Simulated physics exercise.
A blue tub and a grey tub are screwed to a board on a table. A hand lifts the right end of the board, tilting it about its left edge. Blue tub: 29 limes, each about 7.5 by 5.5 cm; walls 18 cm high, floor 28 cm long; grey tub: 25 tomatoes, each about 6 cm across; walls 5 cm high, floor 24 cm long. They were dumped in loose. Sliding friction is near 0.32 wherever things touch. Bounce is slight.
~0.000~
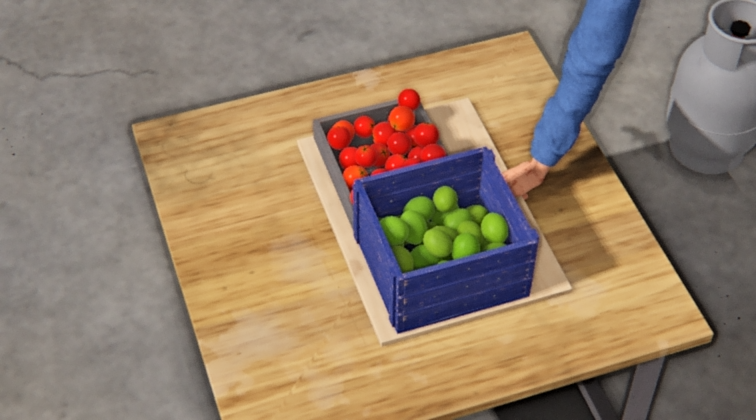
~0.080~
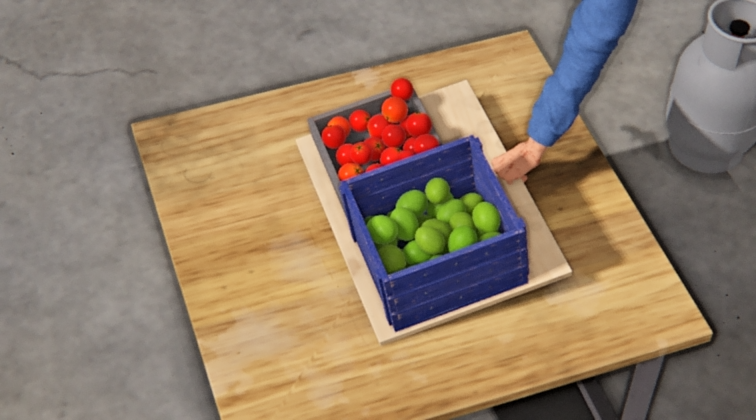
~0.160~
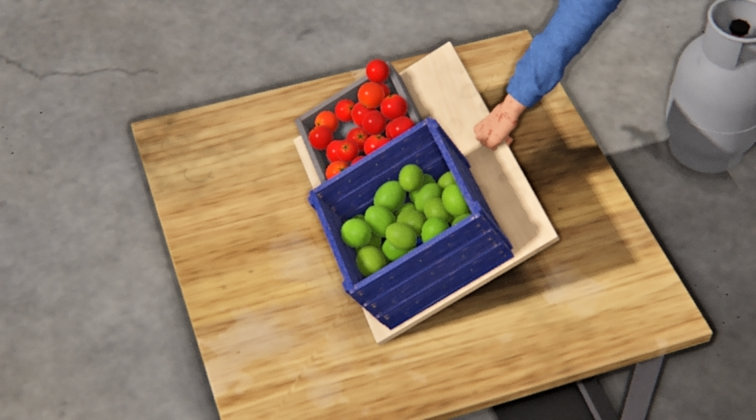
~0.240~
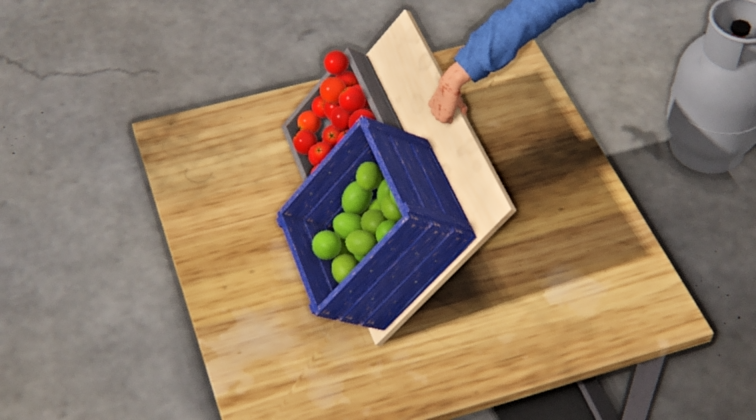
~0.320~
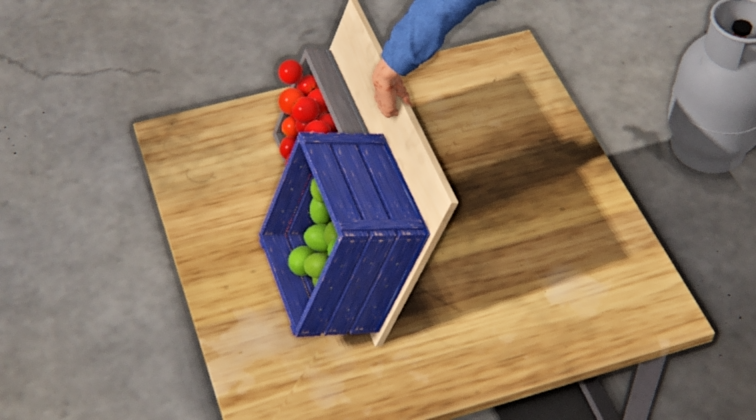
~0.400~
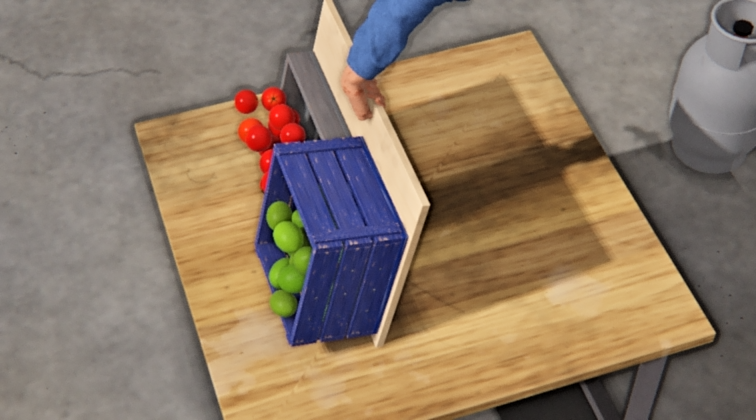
On a wooden table, a hand raised the right side of a board holding a grey tub of red tomatoes and a blue tub of green fruit, tilting it steeply leftward until some tumbled out.
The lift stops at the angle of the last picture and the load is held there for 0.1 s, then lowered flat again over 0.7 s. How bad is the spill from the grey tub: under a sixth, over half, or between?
Out of the grey tub go upwards of half of the tomatoes.
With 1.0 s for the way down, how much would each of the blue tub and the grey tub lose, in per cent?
Then blue tub 50, grey tub 80 per cent.
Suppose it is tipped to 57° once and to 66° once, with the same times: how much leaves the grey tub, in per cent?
About 40 and 60 per cent.
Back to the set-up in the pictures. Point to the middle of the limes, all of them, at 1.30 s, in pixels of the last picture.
At about (394, 266).
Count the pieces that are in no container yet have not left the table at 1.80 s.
About 12.
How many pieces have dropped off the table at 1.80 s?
About 25.
After 0.62 s, tilt 72°; blue tub 17 in, 12 out and grey tub 6 in, 19 out.
After 0.90 s, tilt 31°; blue tub 15 in, 14 out and grey tub 4 in, 21 out.
After 1.30 s, tilt 0°; blue tub 15 in, 14 out and grey tub 4 in, 21 out.
When it is over (at 1.80 s), blue tub 15 in, 14 out and grey tub 4 in, 21 out. Asked share, 21 of 25, 84 per cent.
